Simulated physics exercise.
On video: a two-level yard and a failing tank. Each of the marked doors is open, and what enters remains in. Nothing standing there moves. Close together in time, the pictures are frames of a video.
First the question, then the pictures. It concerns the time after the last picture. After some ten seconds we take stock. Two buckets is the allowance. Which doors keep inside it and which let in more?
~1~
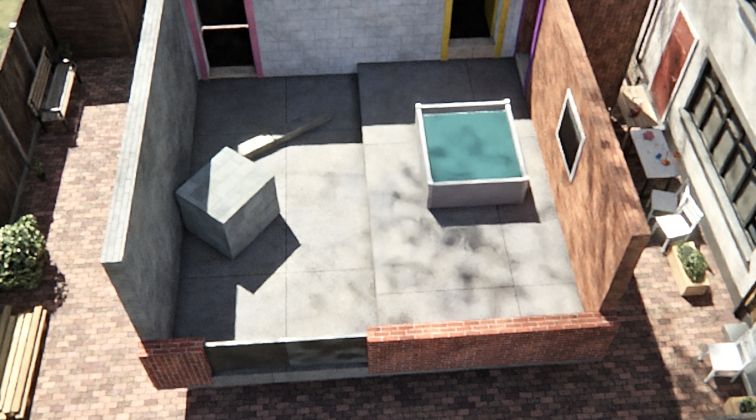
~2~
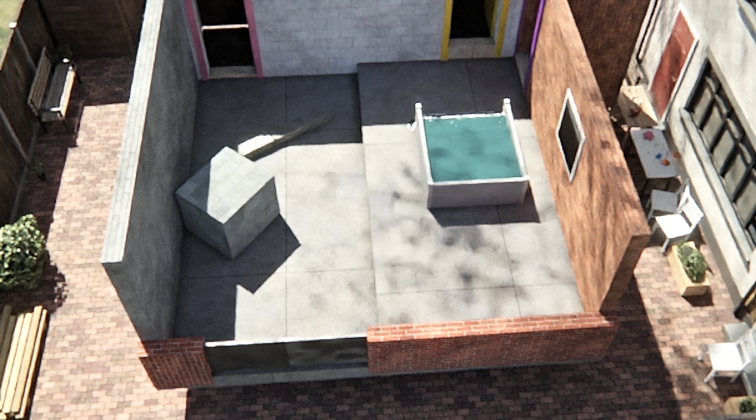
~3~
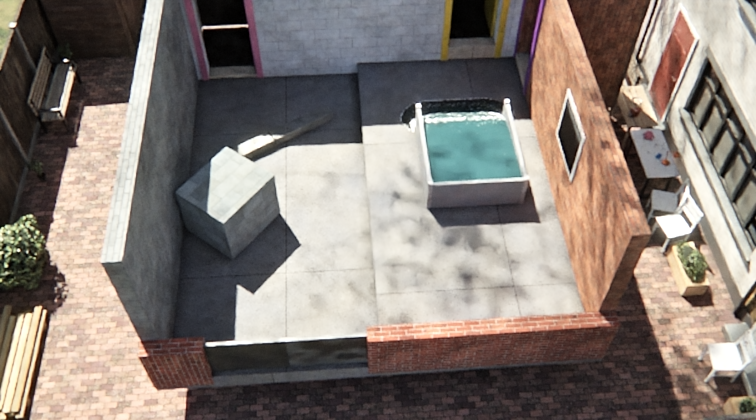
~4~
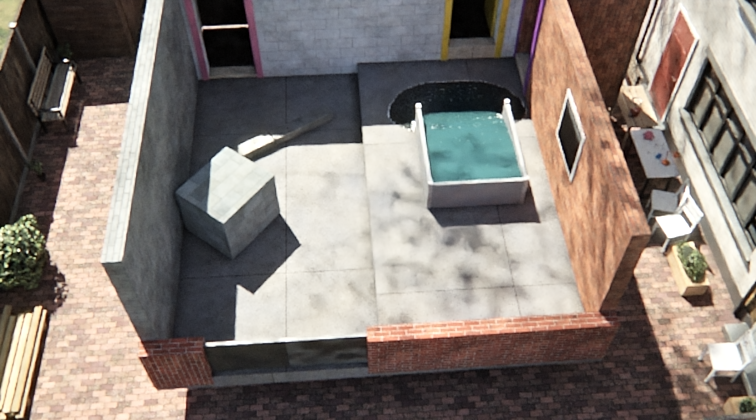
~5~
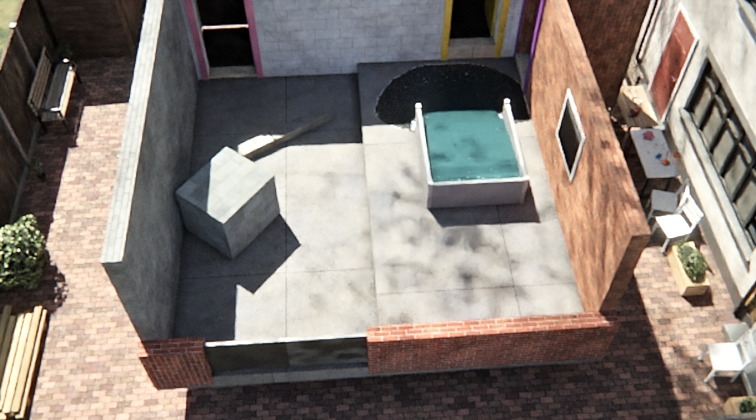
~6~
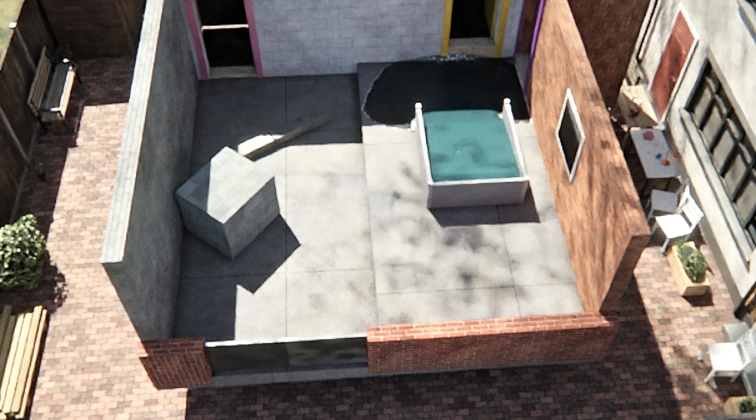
In the end the yellow door keeps it to two buckets. The pink door keeps it to two buckets. The purple door lets in beyond two buckets.
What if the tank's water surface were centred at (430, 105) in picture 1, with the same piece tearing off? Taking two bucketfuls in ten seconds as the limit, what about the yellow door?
Record for yellow door: Limit not reached.
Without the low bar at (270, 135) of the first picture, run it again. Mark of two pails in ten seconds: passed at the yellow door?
The way it works out, yellow ends up below.
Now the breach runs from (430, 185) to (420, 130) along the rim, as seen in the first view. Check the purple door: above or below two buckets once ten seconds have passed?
In that case the purple door never reaches it.
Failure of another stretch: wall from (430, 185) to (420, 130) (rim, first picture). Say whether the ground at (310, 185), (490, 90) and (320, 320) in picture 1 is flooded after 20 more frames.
In the order given: Swamped, untouched and swamped.
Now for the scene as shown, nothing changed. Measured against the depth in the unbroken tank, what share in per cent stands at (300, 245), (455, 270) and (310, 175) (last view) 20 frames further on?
The three come to some 0, 0 and 0 per cent respectively.
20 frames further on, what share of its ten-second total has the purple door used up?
Around 95 in a hundred.
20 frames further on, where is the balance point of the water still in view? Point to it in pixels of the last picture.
Estimate: (419, 109).
A moment on, water covers 15 % of the floor; the yellow door wet at the sill, nothing in, the pink door not reached, the purple door under two buckets in.
Next, water covers 20 % of the floor; the yellow door wet at the sill, nothing in, the pink door not reached, the purple door over two buckets in.
Then, water covers 35 % of the floor; the yellow door wet at the sill, nothing in, the pink door wet at the sill, nothing in, the purple door over two buckets in.
Later, water covers 60 % of the floor; the yellow door under two buckets in, the pink door under two buckets in, the purple door over two buckets in.
In the end, water covers 75 % of the floor; the yellow door under two buckets in, the pink door under two buckets in, the purple door over two buckets in.
